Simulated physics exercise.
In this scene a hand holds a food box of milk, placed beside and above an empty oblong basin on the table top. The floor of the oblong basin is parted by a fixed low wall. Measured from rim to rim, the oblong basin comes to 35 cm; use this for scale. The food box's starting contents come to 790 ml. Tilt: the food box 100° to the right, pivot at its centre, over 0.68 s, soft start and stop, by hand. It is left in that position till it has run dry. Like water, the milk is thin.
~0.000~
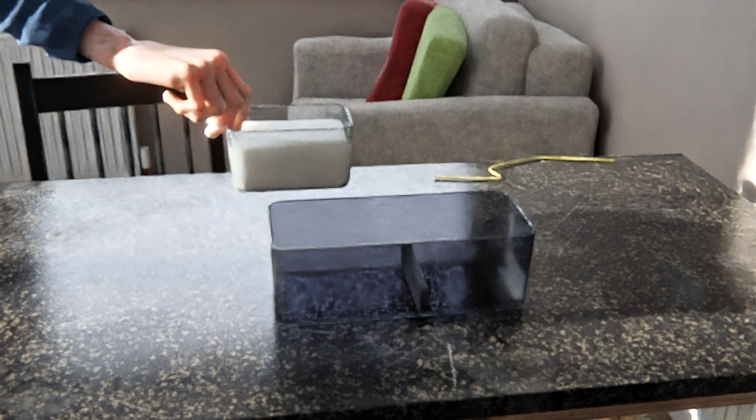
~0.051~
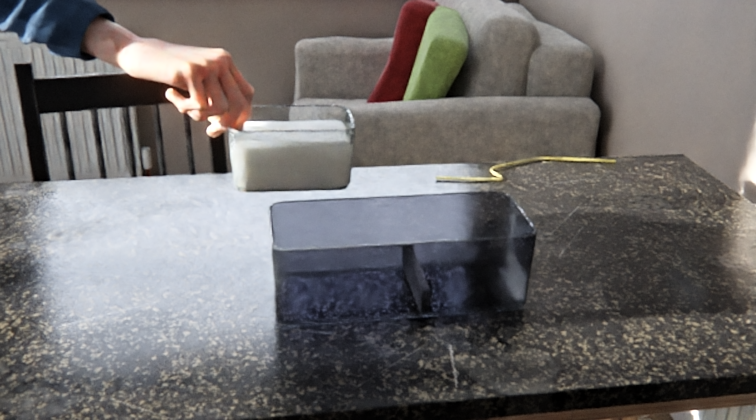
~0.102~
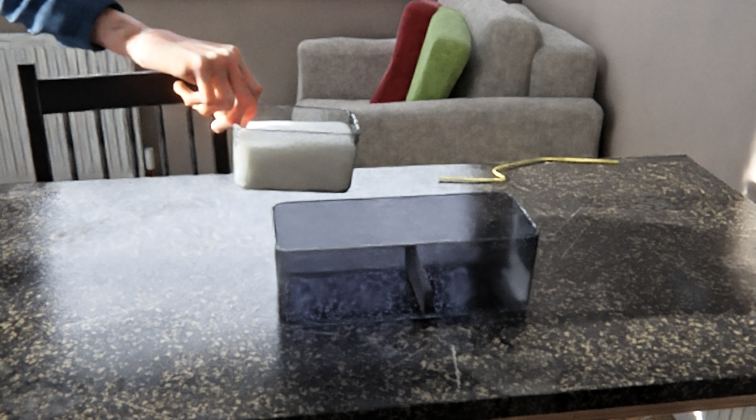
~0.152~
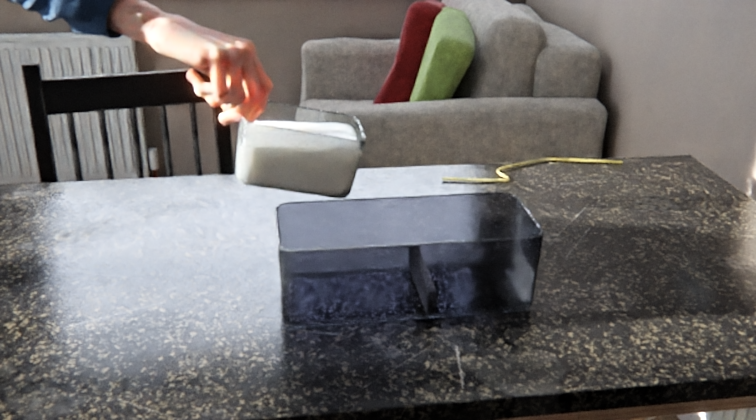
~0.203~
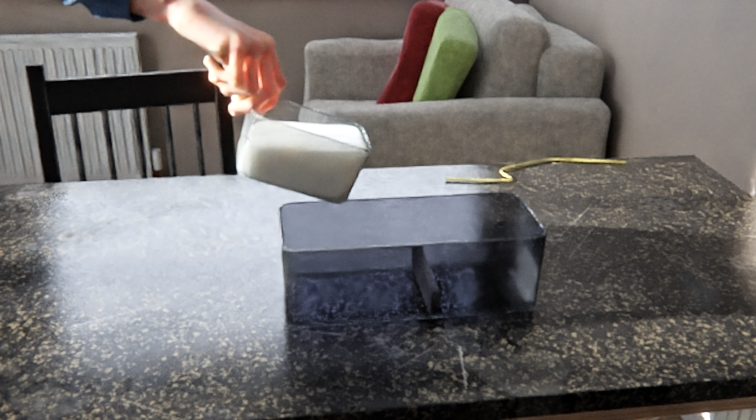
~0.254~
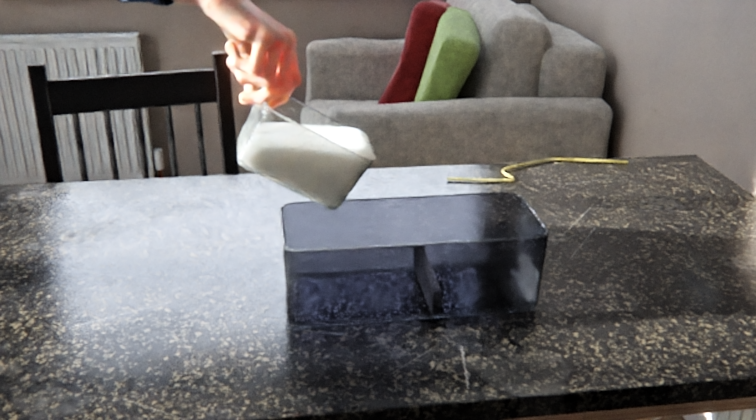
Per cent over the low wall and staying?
12 per cent.
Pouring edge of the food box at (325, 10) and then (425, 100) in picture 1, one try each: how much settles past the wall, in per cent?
Respectively about 15 and 80 percent.
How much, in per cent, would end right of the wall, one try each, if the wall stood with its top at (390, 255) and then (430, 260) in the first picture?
Respectively 45 and 5 %.
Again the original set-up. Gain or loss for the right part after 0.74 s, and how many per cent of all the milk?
The share ends bigger than before, by about 8 %.
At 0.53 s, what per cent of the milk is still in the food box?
Roughly 30 percent.
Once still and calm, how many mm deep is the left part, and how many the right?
Some 26 mm on the left and some 6 mm on the right.
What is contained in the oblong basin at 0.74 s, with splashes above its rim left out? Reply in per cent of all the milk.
Some 88 per cent.
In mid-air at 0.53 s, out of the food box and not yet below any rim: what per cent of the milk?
Near 30 per cent at that time.
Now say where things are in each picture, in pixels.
Tilt 0°; pouring edge (349, 117); surface from (231, 133) to (346, 129); the oblong basin's rim runs from (270, 226) to (521, 212); the wall's top is at (415, 265), in the first frame.
Tilt 1°; pouring edge (351, 119); surface from (233, 133) to (348, 130), in the second frame.
Tilt 5°; pouring edge (356, 124); surface from (236, 133) to (352, 132), in the third frame.
Tilt 12°; pouring edge (362, 130); surface from (242, 132) to (357, 134), in the fourth frame.
Tilt 20°; pouring edge (366, 140); surface from (244, 134) to (365, 136), in the fifth frame.
Tilt 31°; pouring edge (368, 151); surface from (246, 133) to (368, 142); 2 per cent is over the edge, in the sixth frame.
By 0.53 s the tilt is 89° and 29 per cent is still to pour, 41 is left of the wall and 1 right of it.
By 0.74 s the tilt is 100° and 7 per cent is still to pour, 83 is left of the wall and 5 right of it.
By 0.95 s the tilt is 100° and 1 per cent is still to pour, 82 is left of the wall and 12 right of it.
By 1.18 s the tilt is 100° and 0 per cent is still to pour, 84 is left of the wall and 12 right of it.
At rest 84 per cent lies left of the wall, 12 right of it and 4 outside.
